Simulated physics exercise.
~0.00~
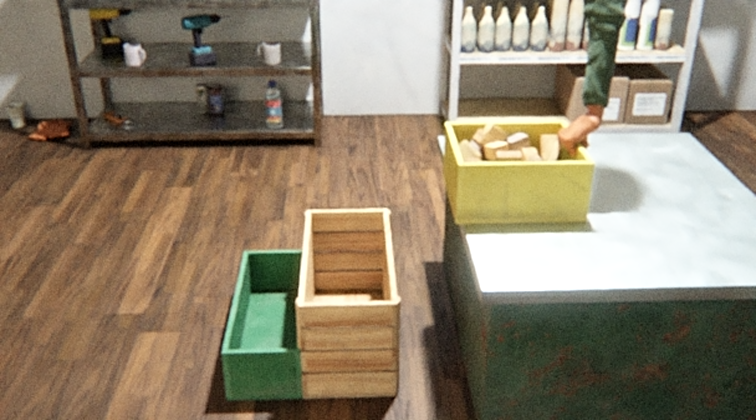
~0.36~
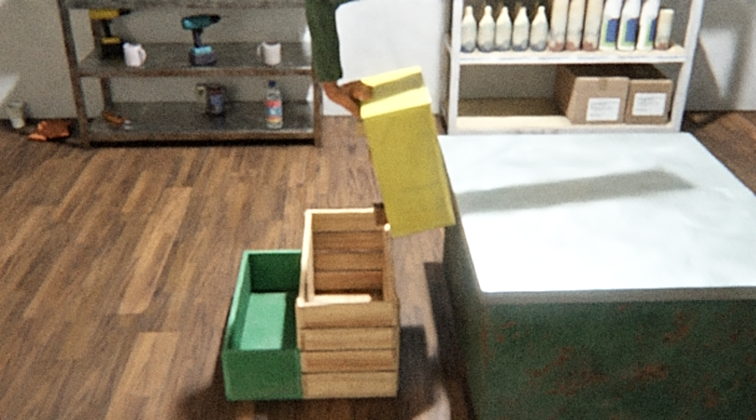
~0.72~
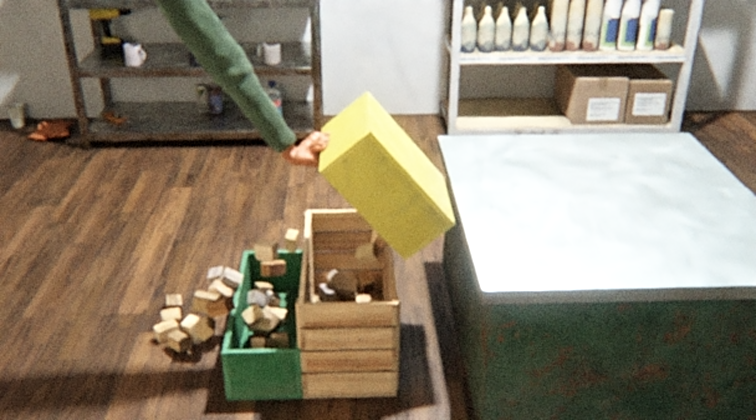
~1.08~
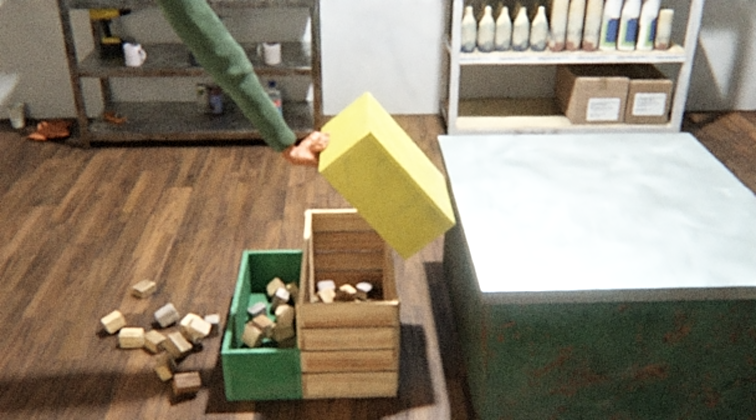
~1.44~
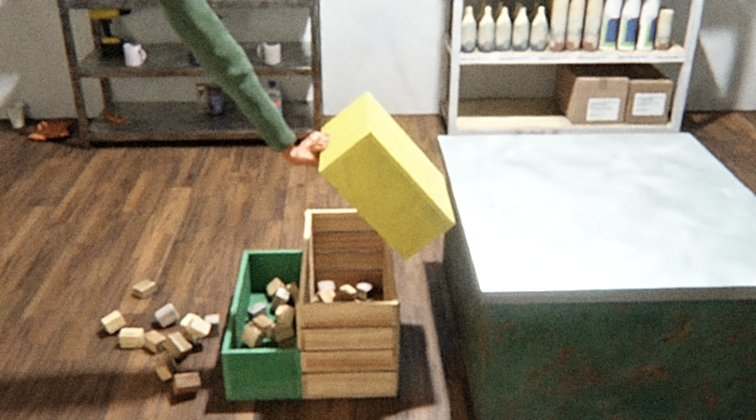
A bright yellow crate full of wooden blocks sits on the near-left corner of a large pale-topped bench in a workshop, viewed from slightly above. On the wooden floor to its left stand an open wooden bin and, beside it, a lower green box, with shelves along the back wall. A hand on a green-sleeved arm lifts the crate left and tips it over the bin. Blocks tumble out, landing in the bin, the green box and on the floor beyond. They settle in all three places while the hand holds the crate tilted and still.
